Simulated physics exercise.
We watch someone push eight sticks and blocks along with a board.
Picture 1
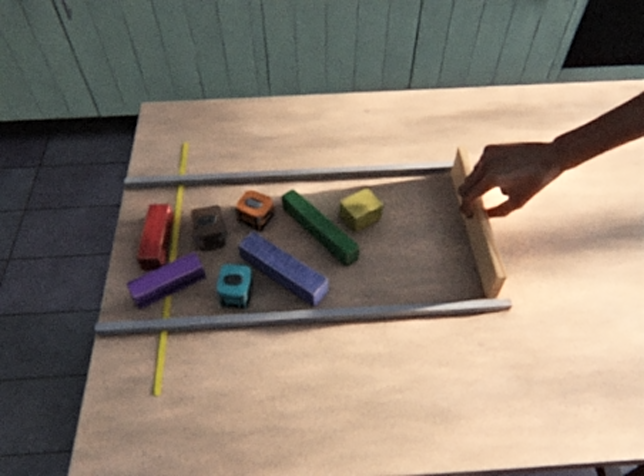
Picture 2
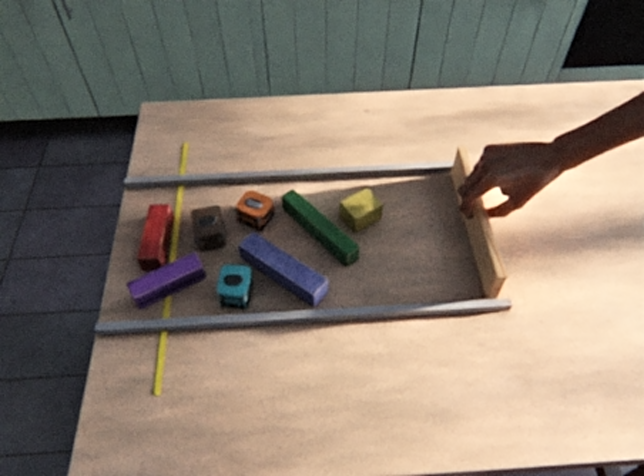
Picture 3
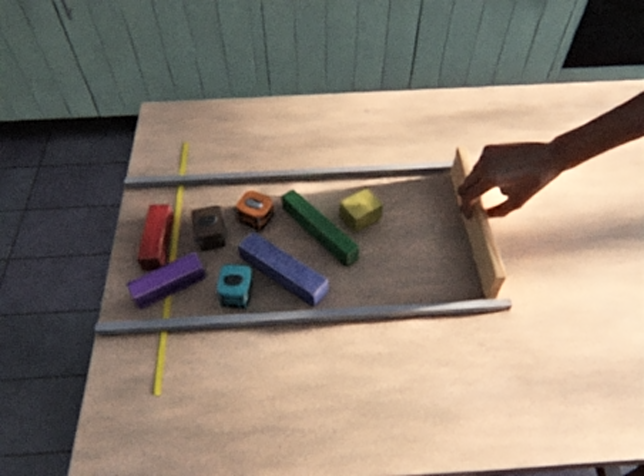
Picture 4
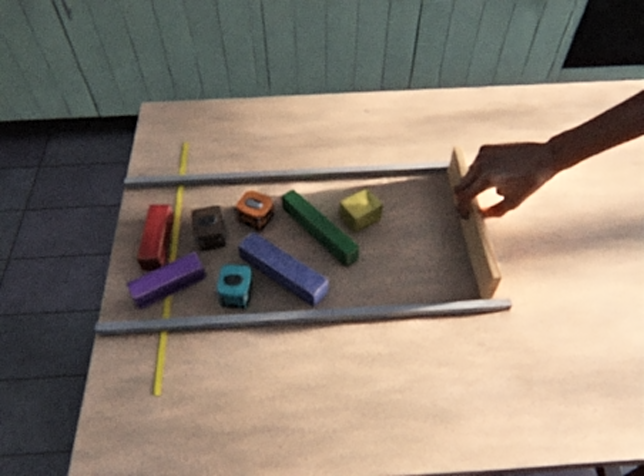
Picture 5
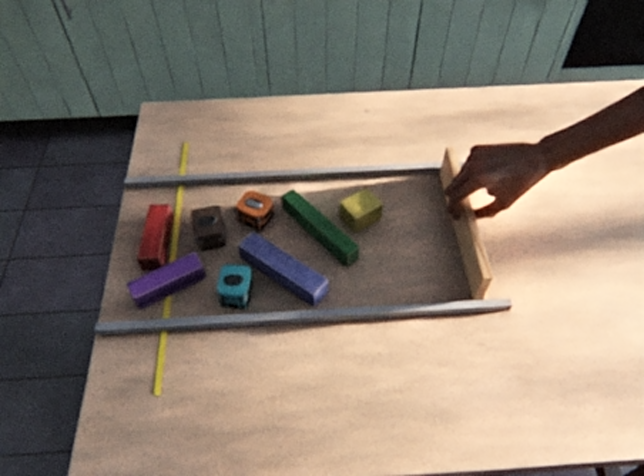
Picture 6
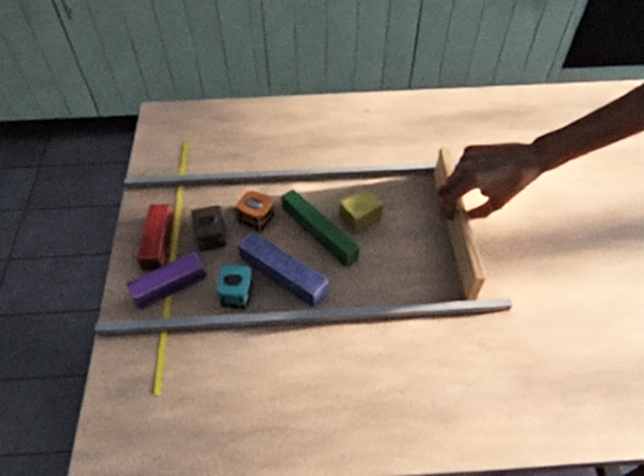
A hand slides a wooden board slightly left between two rails toward colourful sticks and blocks.
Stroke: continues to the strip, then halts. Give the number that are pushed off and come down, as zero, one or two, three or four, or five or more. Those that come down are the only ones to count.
Three or four come down.
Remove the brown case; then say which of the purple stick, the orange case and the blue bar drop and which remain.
Final state: Purple stick off, orange case off, blue bar in place.
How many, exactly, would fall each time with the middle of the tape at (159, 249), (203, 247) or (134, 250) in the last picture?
Going through each try, you'd get 4, 1 and 7.
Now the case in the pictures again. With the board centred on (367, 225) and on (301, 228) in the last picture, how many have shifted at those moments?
By then 1, and later 5.
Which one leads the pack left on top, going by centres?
The turquoise case finishes closest.
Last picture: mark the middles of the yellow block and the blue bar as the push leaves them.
Yellow block: (159, 213); blue bar: (134, 275).
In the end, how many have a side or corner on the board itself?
That makes 3.
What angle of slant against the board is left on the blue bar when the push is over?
About 30 degrees.
A little later, none off yet; red stick at rest near (156, 236); purple stick at rest near (167, 281); brown case at rest near (209, 229).
When it is over, the number that fall off is three or four; down, orange case, brown case, purple stick and red stick.
